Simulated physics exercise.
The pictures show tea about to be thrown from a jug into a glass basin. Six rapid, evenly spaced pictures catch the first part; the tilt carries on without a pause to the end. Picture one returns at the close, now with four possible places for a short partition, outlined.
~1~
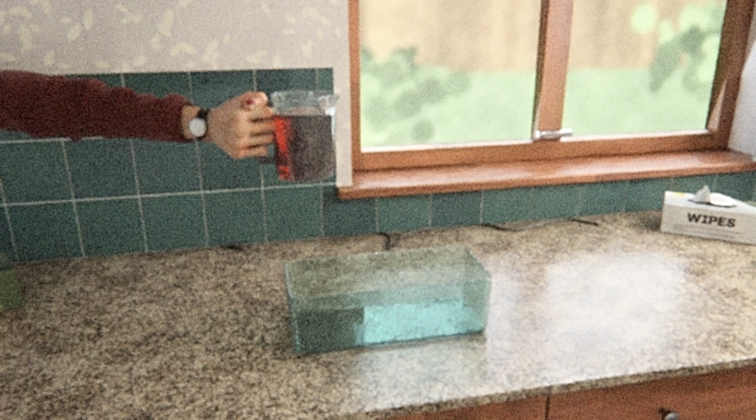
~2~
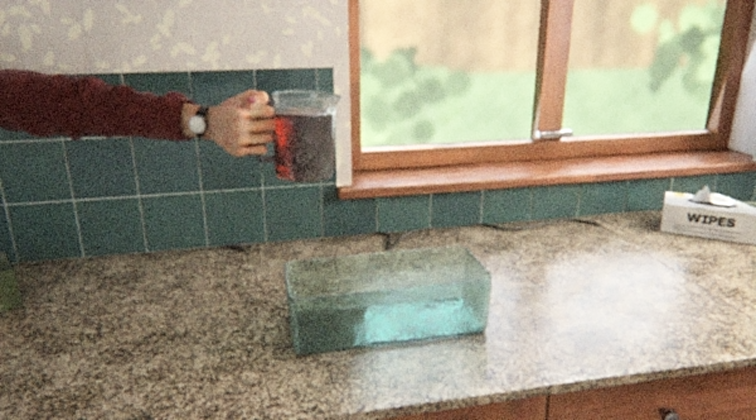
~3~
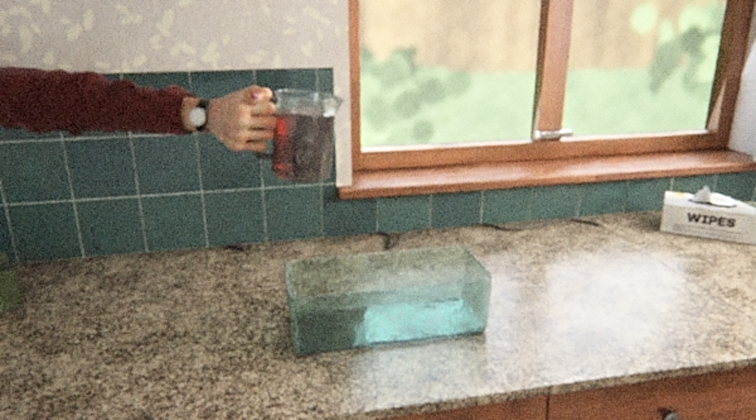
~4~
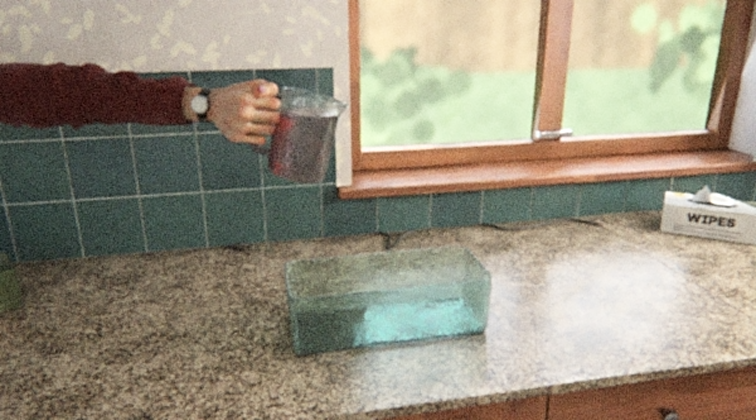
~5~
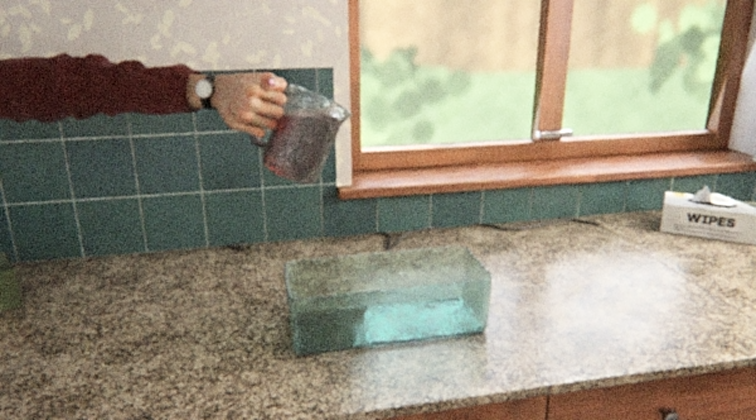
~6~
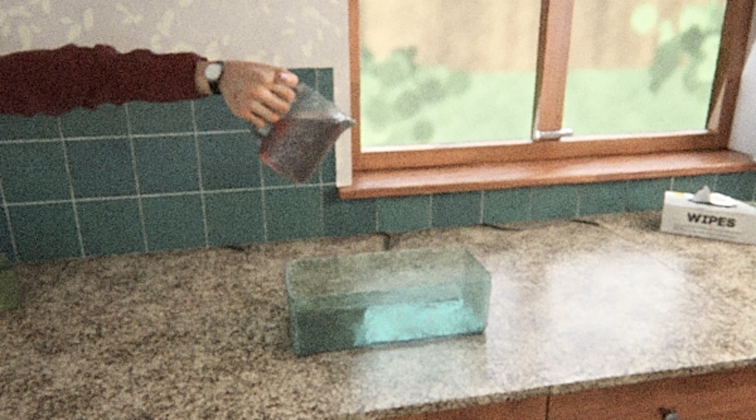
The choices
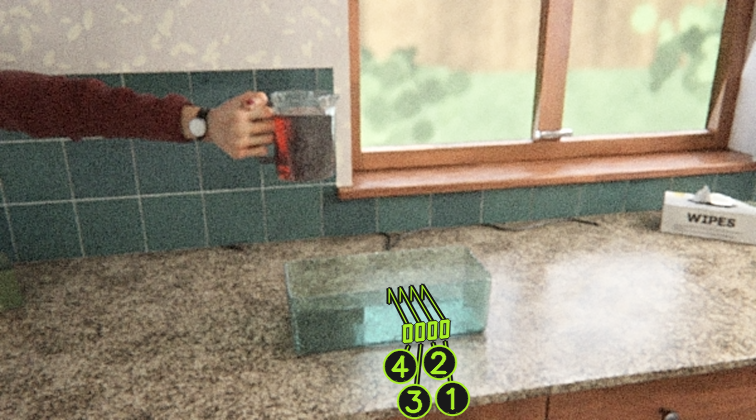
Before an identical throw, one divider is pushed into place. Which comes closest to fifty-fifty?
3 is best.
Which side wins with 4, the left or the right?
More ends on the right.
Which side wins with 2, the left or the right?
The left one.
In lime, 1 at (445, 341); 2 at (433, 343); 3 at (420, 344); 4 at (408, 346).
For place 1, about 78 % ends left of the wall and 12 % right of it; 10 % is lost outside.
For place 2, about 82 % ends left of the wall and 9 % right of it; 8 % is lost outside.
For place 3, about 46 % ends left of the wall and 50 % right of it; 3 % is lost outside.
For place 4, about 15 % ends left of the wall and 80 % right of it; 5 % is lost outside.
